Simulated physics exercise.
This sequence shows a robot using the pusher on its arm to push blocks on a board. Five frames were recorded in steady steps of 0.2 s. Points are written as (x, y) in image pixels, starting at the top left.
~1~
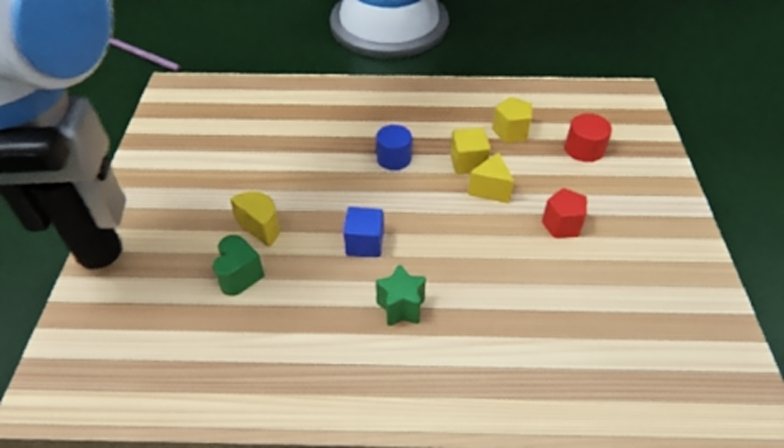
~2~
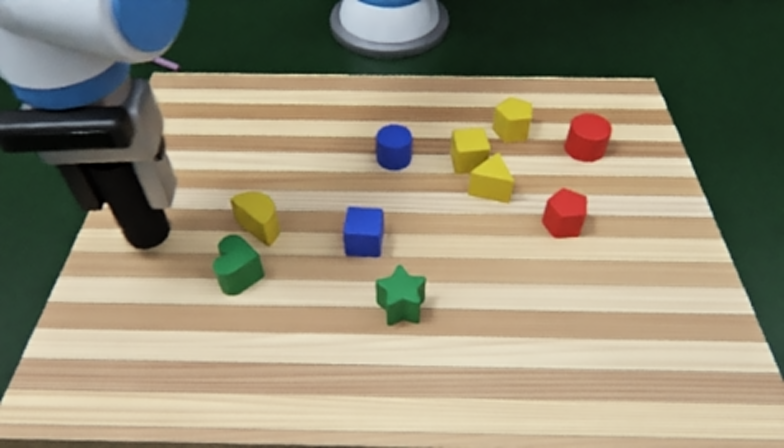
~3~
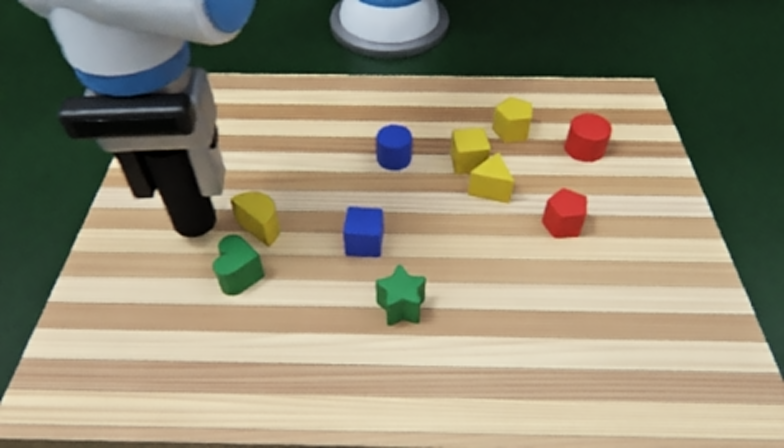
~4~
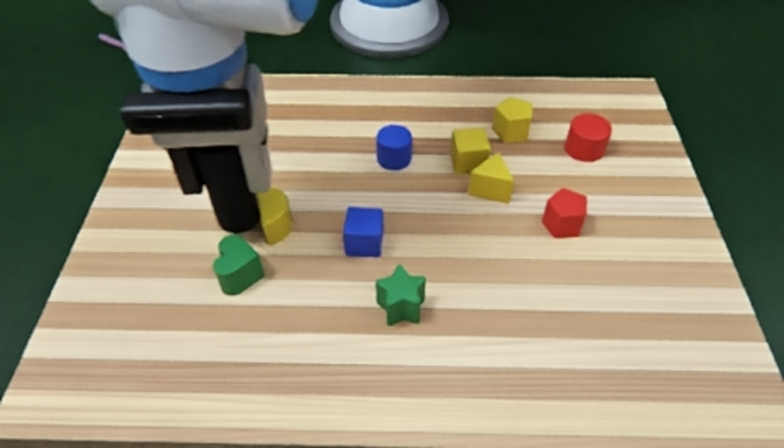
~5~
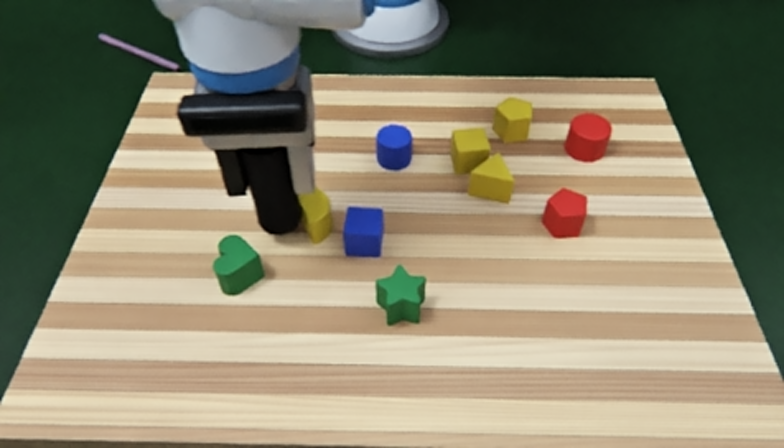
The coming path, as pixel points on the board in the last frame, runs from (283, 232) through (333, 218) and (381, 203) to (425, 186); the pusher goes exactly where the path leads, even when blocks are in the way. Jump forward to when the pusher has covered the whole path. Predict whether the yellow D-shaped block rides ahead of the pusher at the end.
The pusher still drives it.
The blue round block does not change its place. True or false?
Verdict: True.
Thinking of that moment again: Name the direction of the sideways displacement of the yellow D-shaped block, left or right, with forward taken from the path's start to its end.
So, looking from the first point of the path to the last, the yellow D-shaped block moves rightwards.
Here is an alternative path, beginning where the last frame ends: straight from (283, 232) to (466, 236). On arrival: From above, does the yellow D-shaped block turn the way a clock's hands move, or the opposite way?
From above, it turns counterclockwise.
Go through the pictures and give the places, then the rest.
Pusher tip at (101, 253); block tops, yellow D-shaped block at (255, 204); blue square piece at (363, 220); blue round block at (394, 135); yellow triangular piece at (495, 168), in the first picture.
Pusher at (149, 234); blocks unchanged, in the second picture.
Pusher at (196, 223); blocks unchanged, in the third picture.
Pusher at (239, 219); yellow D-shaped block at (271, 202), in the fourth picture.
Pusher at (280, 220); yellow D-shaped block at (312, 201); blue square piece at (363, 220); blue round block at (394, 135); yellow triangular piece at (495, 168), in the fifth picture.
The first path, step by step. One third of the way, pusher at (334, 205); yellow D-shaped block at (367, 190), turned 25° clockwise; blue square piece at (376, 221), turned 45° clockwise.
Two thirds of the way, pusher at (381, 191); yellow D-shaped block at (415, 179), turned 35° clockwise; blue square piece at (379, 221), turned 55° clockwise.
At the end, pusher at (425, 174); yellow D-shaped block at (459, 169), turned 50° clockwise; blue square piece at (379, 221), turned 55° clockwise; blue round block in place; yellow triangular piece at (498, 168).
